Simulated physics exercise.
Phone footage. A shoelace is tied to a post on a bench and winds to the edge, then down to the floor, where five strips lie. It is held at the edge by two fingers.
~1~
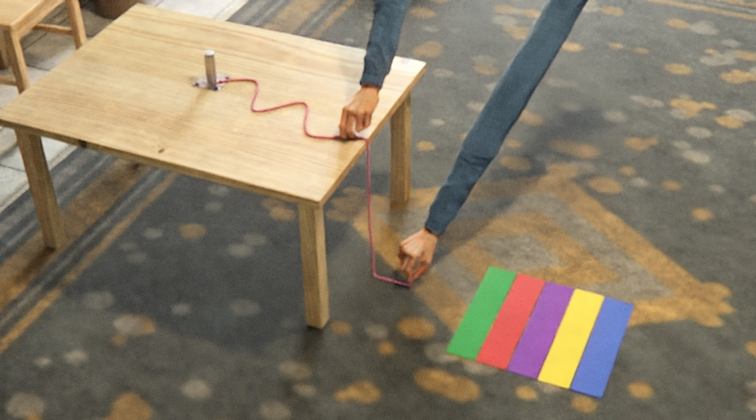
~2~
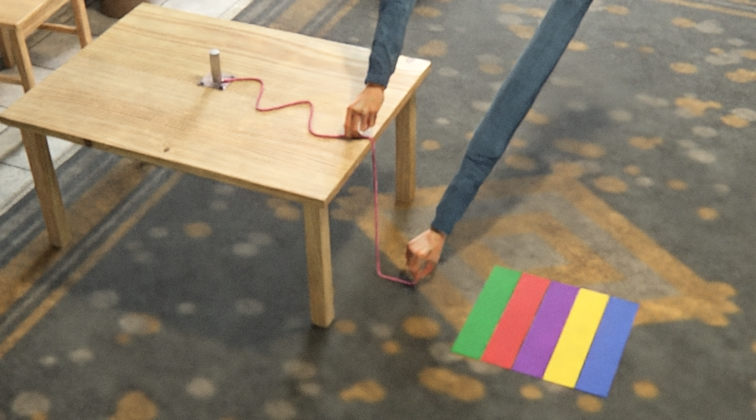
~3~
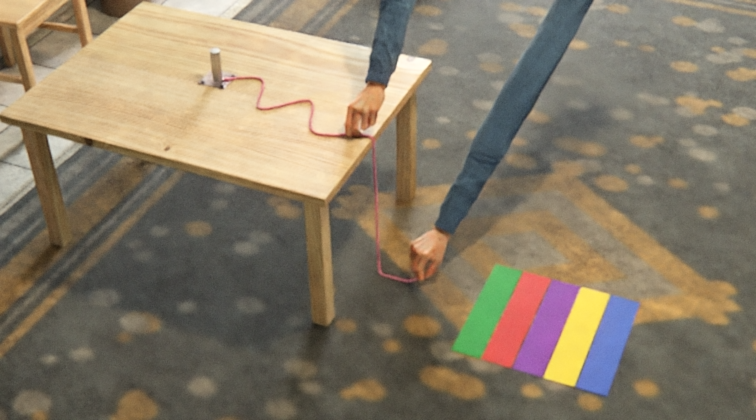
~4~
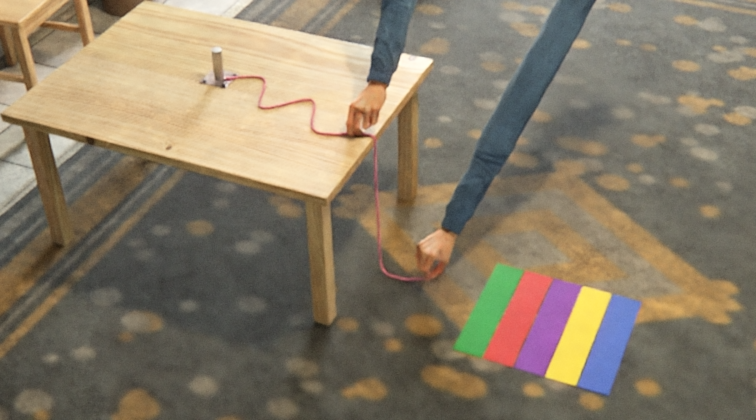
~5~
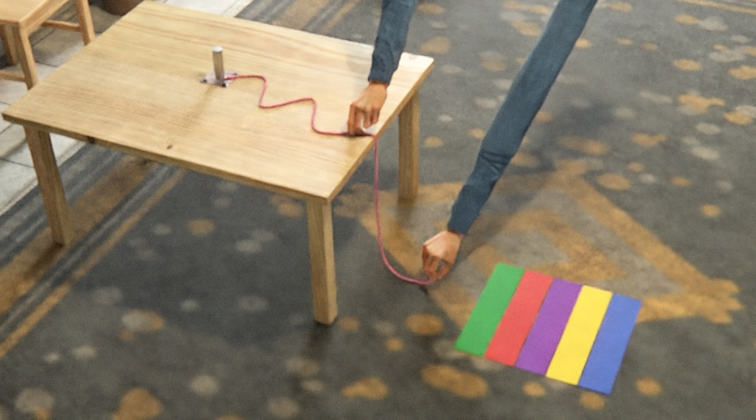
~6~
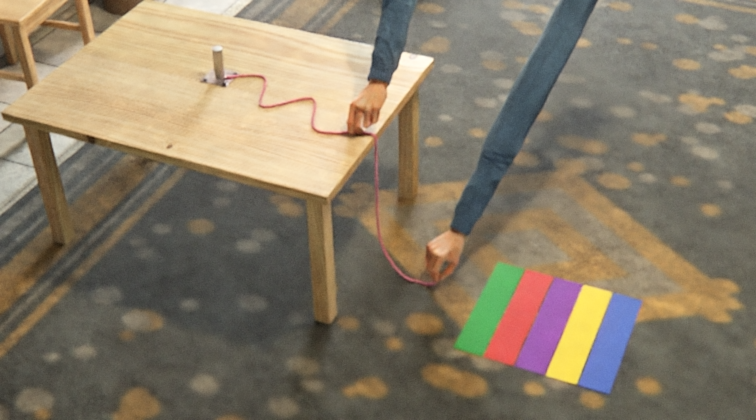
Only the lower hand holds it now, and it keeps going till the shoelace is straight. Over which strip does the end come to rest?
Over the blue strip.
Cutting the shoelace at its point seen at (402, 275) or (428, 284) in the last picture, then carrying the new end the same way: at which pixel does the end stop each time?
Estimated pixels: (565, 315) then (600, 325).
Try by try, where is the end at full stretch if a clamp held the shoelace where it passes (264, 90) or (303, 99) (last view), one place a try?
Roughly (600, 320), then roughly (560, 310).
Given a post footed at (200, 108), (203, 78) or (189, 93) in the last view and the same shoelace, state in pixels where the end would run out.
Taking the tries in turn, you get (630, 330), (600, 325) and (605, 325).
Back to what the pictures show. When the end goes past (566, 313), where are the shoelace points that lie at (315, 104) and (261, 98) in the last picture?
They move to (353, 123) and (288, 101) respectively.
Early on, end near (565, 313); over purple.
Midway, end near (600, 323); over blue.
At the end of the slack, end near (620, 328); over blue. The end stops over the blue strip.
